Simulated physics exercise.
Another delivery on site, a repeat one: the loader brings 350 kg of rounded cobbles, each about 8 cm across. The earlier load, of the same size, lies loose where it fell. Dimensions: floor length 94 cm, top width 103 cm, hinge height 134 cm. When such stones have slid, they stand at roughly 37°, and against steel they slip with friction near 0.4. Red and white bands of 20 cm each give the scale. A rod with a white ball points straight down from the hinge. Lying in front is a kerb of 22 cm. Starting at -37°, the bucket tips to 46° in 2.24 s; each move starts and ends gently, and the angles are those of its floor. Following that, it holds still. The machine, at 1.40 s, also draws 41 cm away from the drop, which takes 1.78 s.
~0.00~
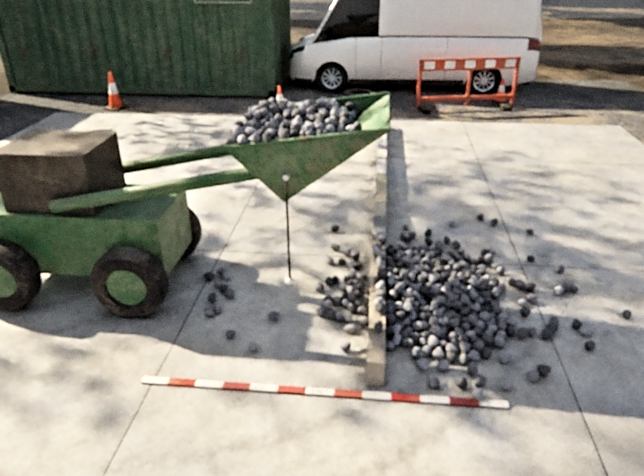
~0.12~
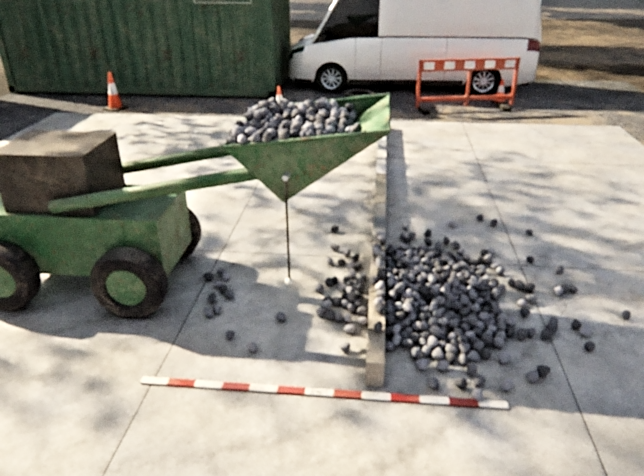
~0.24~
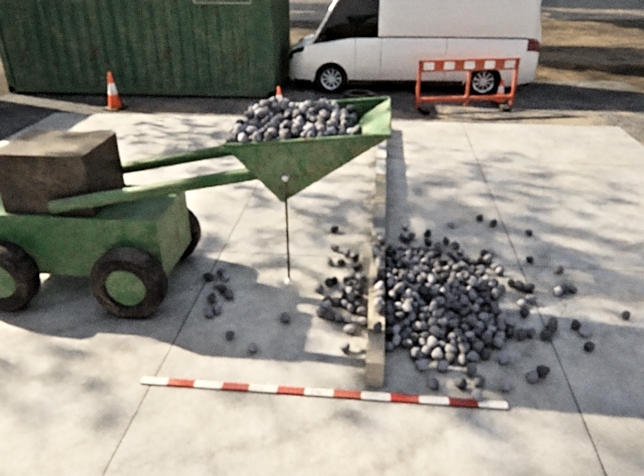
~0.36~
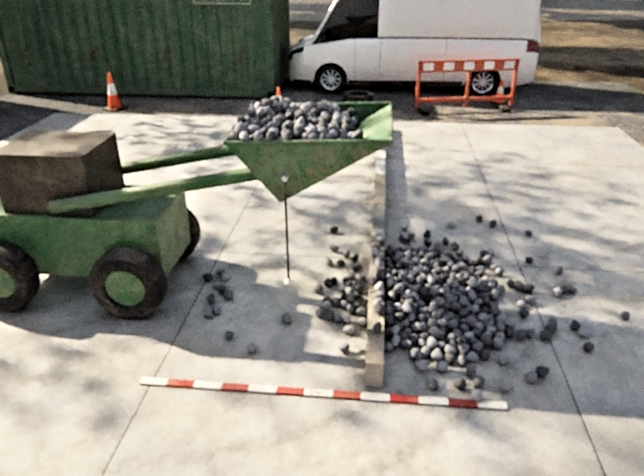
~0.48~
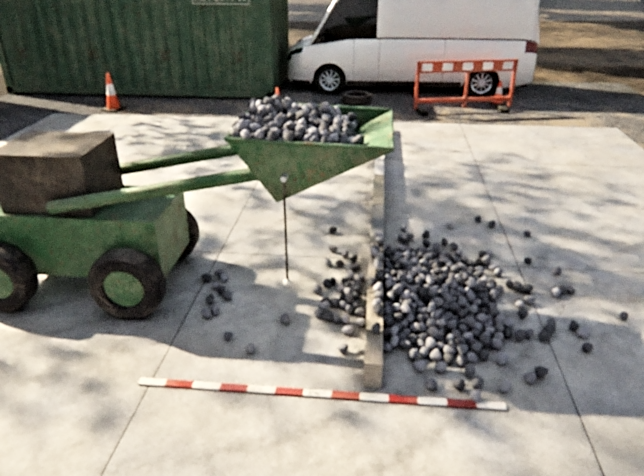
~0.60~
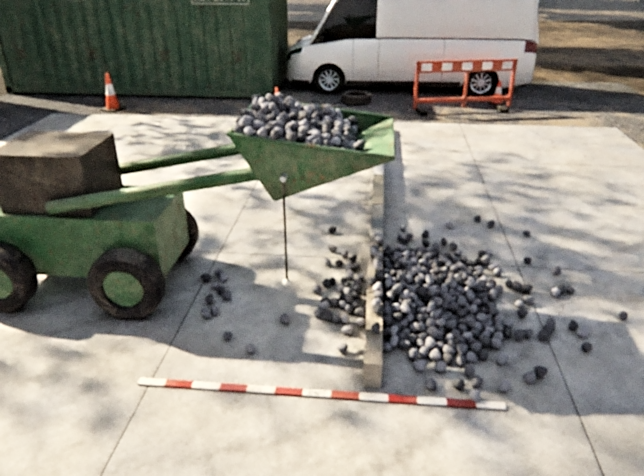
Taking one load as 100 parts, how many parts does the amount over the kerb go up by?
50 parts.
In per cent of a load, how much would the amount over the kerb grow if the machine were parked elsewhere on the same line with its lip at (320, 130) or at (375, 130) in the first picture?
Some 0 percent, and then 30 percent.
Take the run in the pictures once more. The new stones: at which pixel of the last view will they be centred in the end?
I'd put their centre close to (383, 287).
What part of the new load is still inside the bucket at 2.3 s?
Around 0 in a hundred.
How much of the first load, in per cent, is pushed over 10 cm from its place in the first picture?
Some 10 percent, give or take.
After 1.7 s the floor is at 33°; in per cent of one load, 87 in the bucket, 25 on this side of the kerb, 90 over the kerb; the foremost stones are at (587, 319).
After 2.3 s the floor is at 46°; in per cent of one load, 1 in the bucket, 65 on this side of the kerb, 136 over the kerb; the foremost stones are at (587, 319).
After 3.6 s the floor is at 46°; in per cent of one load, 0 in the bucket, 63 on this side of the kerb, 138 over the kerb; the foremost stones are at (580, 305).
After 6.2 s the floor is at 46°; in per cent of one load, 0 in the bucket, 63 on this side of the kerb, 138 over the kerb; the foremost stones are at (580, 305). Net gain over the kerb, 50.
